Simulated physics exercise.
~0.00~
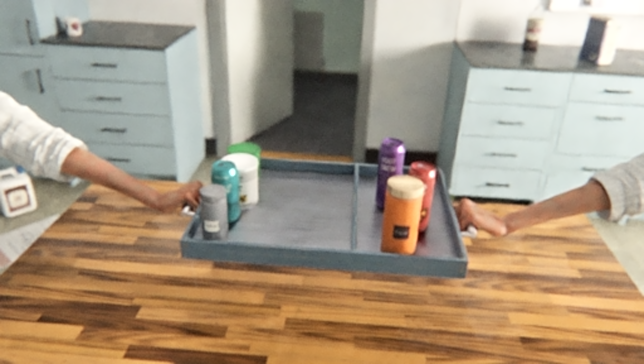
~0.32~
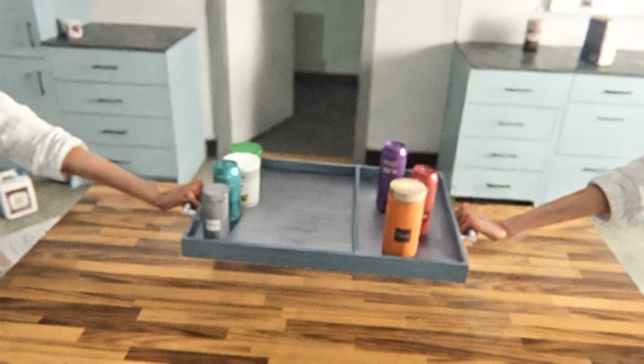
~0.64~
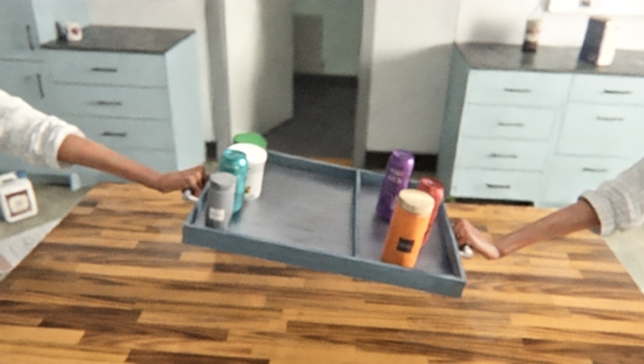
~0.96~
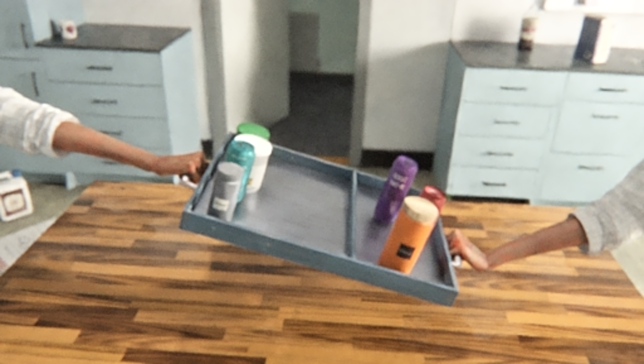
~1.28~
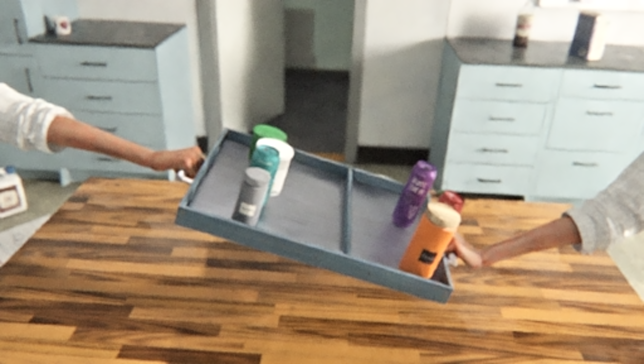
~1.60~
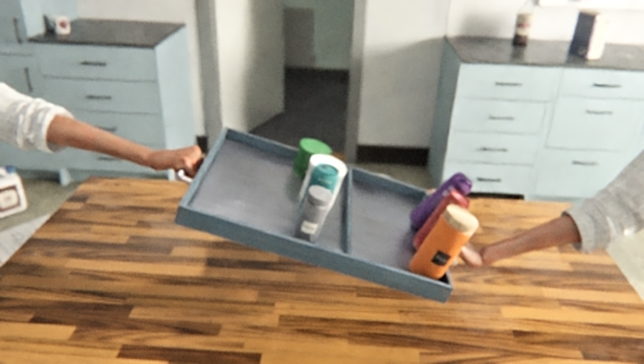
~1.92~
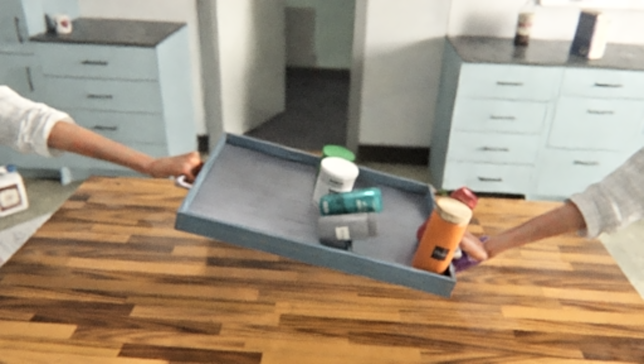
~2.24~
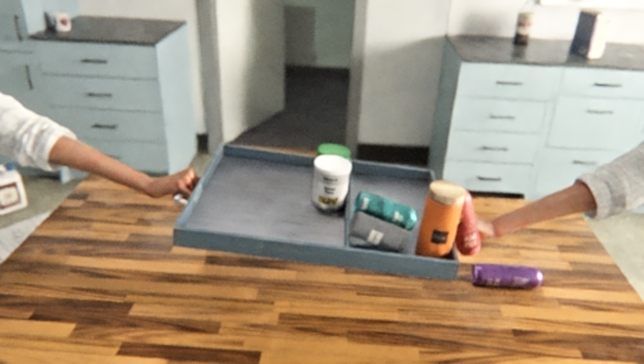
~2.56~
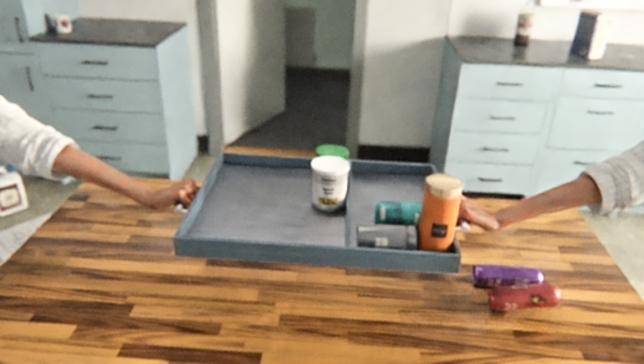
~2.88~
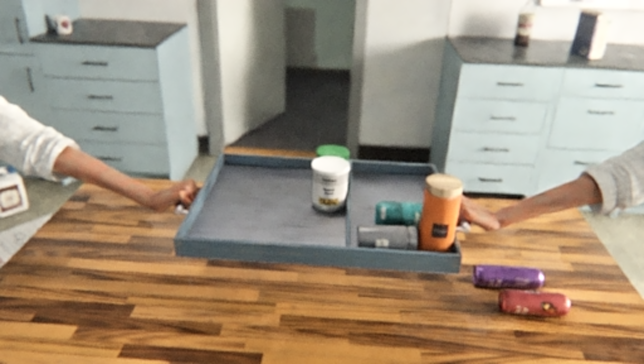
A hand-held tray tips right and levels, toppling two containers and dropping two more onto the table.
